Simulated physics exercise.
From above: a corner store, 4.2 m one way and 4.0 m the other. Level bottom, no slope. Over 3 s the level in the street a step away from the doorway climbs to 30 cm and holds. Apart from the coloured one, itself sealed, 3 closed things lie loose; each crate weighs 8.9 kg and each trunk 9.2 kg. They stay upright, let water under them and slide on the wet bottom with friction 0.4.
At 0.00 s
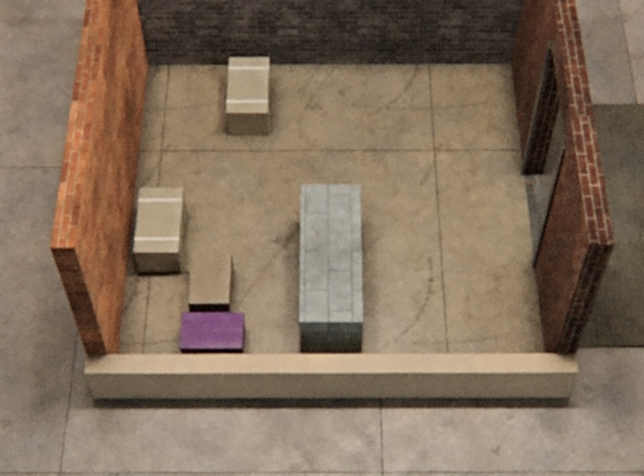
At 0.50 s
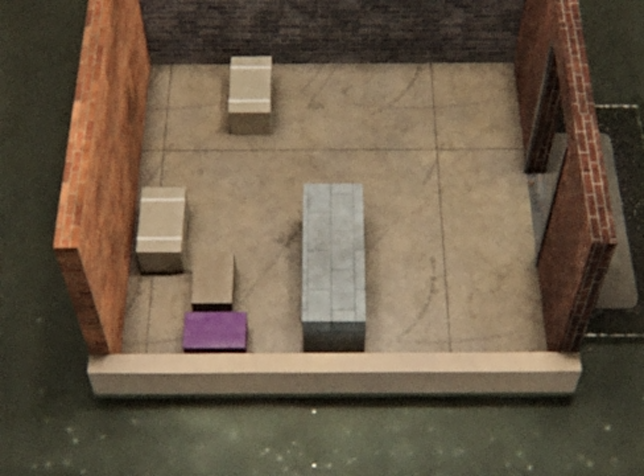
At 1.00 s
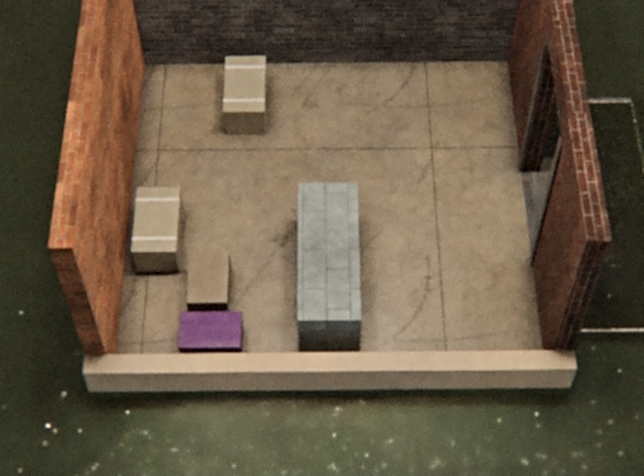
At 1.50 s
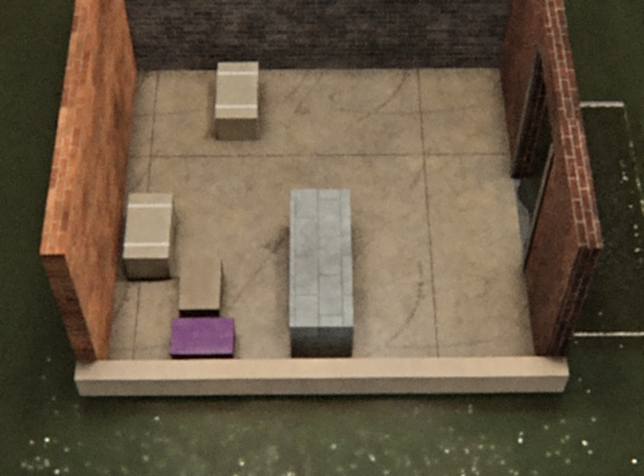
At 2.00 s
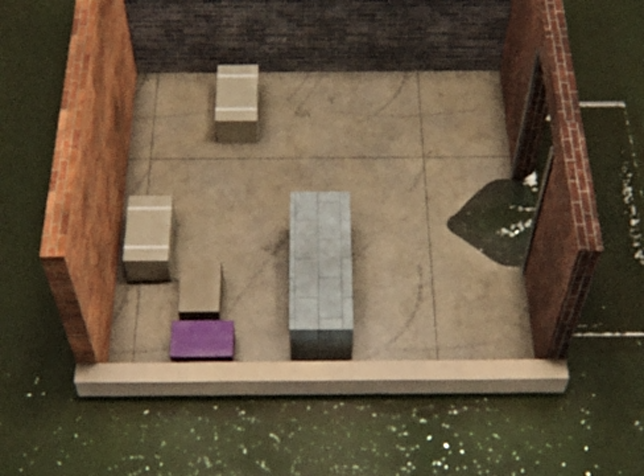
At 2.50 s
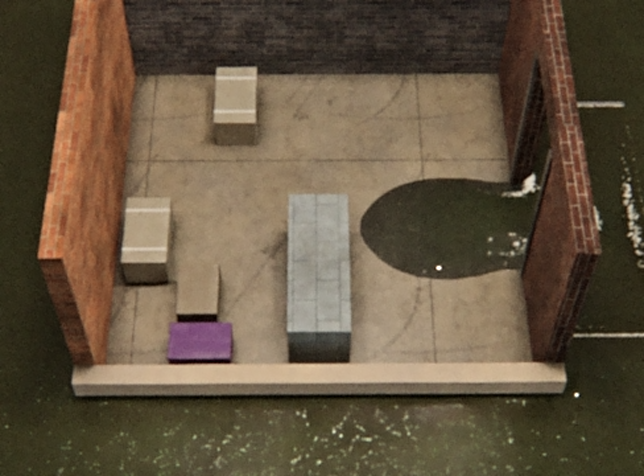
Corner store seen from above, dark water surrounding the walls, then entering at the right doorway and spreading across the floor, boxes staying still.
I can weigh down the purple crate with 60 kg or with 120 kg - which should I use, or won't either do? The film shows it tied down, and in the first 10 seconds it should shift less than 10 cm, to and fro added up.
Go with the lighter one.
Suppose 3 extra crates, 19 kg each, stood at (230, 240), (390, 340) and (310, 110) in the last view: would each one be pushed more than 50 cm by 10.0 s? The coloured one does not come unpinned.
In turn: Short of it, over, over.
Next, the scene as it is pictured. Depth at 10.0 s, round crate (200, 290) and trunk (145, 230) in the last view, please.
Depths: Near 9 cm, then near 11 cm.
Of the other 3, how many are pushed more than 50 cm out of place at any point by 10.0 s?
It works out to 3.
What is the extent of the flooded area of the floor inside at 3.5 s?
Near 6.5 m2 in all.
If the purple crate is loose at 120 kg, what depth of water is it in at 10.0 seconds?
Around 18 cm.
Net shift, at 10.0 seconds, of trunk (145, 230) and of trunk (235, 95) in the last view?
The first is 100 cm from its start, the second 150 cm.
After 3.5 s the purple crate would be 0 cm from its start with 60 kg and 0 cm from its start with 120 kg; 0 cm of water round it then.
After 4.5 s the purple crate would be 0 cm from its start with 60 kg and 0 cm from its start with 120 kg; 0 cm of water round it then.
After 7.0 s the purple crate would be 0 cm from its start with 60 kg and 0 cm from its start with 120 kg; 6 cm of water round it then.
After 10.0 s the purple crate would be 2 cm from its start with 60 kg and 0 cm from its start with 120 kg; 18 cm of water round it then.
